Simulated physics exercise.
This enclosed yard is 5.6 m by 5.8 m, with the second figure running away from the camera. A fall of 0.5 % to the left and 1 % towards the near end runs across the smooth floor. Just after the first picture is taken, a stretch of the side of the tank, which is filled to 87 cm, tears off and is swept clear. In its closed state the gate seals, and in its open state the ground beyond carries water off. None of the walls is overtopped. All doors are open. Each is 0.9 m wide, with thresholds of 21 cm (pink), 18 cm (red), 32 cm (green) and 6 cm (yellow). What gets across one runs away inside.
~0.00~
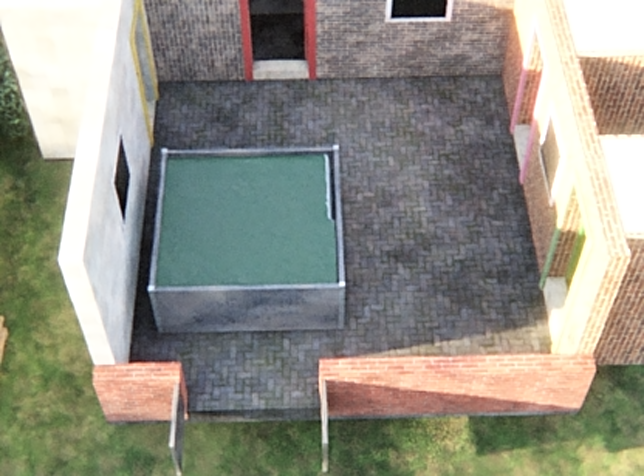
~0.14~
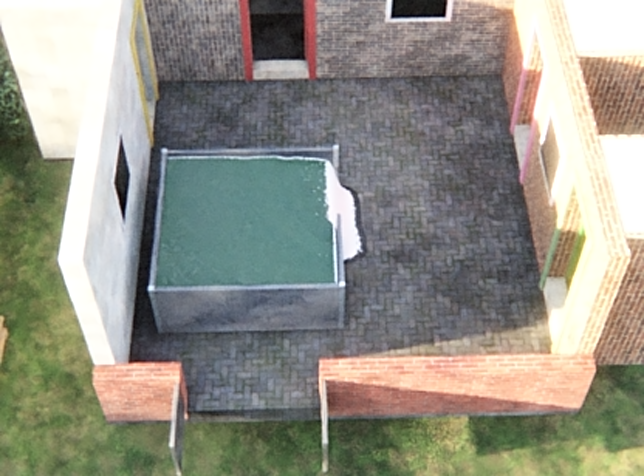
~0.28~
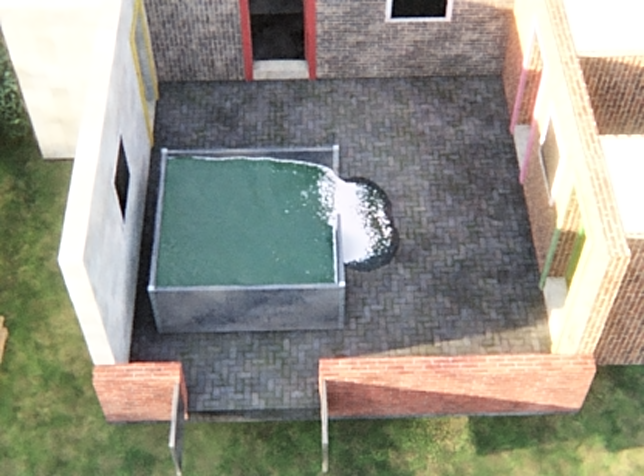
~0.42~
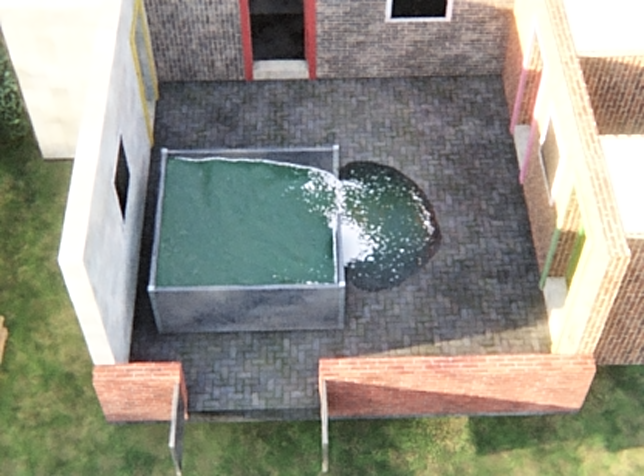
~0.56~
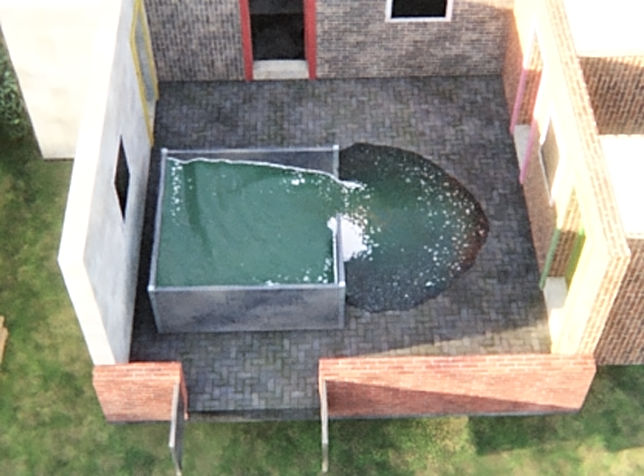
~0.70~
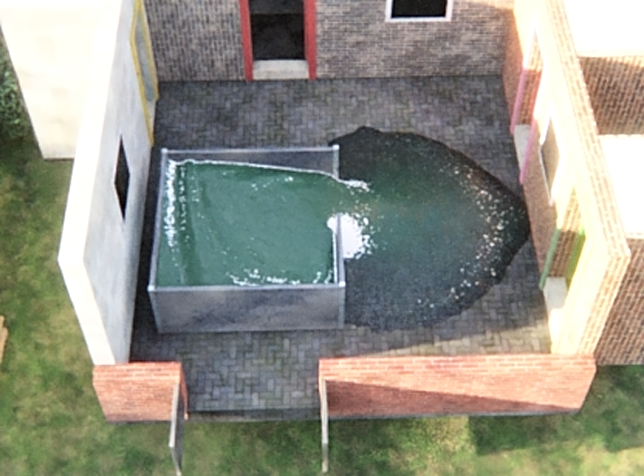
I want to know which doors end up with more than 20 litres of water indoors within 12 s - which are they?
The pink door lets in more than the cap. The red door lets in less than the cap. The green door lets in less than the cap. The yellow door lets in more than the cap.
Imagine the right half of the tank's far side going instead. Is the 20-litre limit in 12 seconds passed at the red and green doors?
Red beyond, green short.
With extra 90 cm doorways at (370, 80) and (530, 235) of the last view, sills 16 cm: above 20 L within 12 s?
Per doorway, in order: Insufficient / sufficient.
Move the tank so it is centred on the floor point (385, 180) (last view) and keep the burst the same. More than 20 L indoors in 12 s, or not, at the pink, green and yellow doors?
Compared with that limit, pink overshoots, green falls short and yellow overshoots.
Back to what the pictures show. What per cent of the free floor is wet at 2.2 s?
Near 45 per cent is wet.
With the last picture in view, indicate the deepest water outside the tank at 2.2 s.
Roughly at pixel (503, 80).
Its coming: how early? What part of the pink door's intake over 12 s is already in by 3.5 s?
Some 90 per cent by then.
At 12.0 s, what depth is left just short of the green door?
Roughly 12.0 centimetres.
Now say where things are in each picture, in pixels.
The first frame shows the tank at (249, 219) is whole and still, 87 cm deep.
In the second frame, water pours out at (335, 211) and has run 0.7 m, to (353, 257); typically 8 cm deep outside, 87 cm at the tank's back.
In the third frame, water pours out at (335, 212) and has run 0.9 m, to (383, 260); typically 13 cm deep outside, 87 cm at the tank's back.
In the fourth frame, the front is at (436, 235), 1.5 m from the gap at (335, 213); 2.4 m2 of floor is under water; 87 cm left at the back of the tank.
In the fifth frame, water pours out at (335, 214) and has run 2.1 m, to (482, 234); typically 6 cm deep outside, 85 cm at the tank's back.
In the sixth frame, the front is at (524, 210), 2.8 m from the gap at (335, 213); 6.7 m2 of floor is under water; 78 cm left at the back of the tank.
After 1.4 s water covers 45 % of the floor and is deepest (49 cm) near (343, 214); pink door 33 cm at the sill, 5 L in, red door not reached, green door 20 cm at the sill, 0 L in, yellow door not reached.
After 2.2 s water covers 45 % of the floor and is deepest (53 cm) near (503, 80); pink door 34 cm at the sill, 52 L in, red door not reached, green door 25 cm at the sill, 0 L in, yellow door not reached.
After 3.5 s water covers 70 % of the floor and is deepest (34 cm) near (558, 372); pink door 25 cm at the sill, 97 L in, red door 7 cm at the sill, 0 L in, green door 22 cm at the sill, 0 L in, yellow door not reached.
After 7.0 s water covers 95 % of the floor and is deepest (29 cm) near (132, 335); pink door 17 cm at the sill, 110 L in, red door 6 cm at the sill, 0 L in, green door 15 cm at the sill, 0 L in, yellow door 16 cm at the sill, 158 L in.
After 12.0 s water covers 100 % of the floor and is deepest (16 cm) near (145, 219); pink door 11 cm at the sill, 110 L in, red door 10 cm at the sill, 0 L in, green door 12 cm at the sill, 0 L in, yellow door 14 cm at the sill, 368 L in.
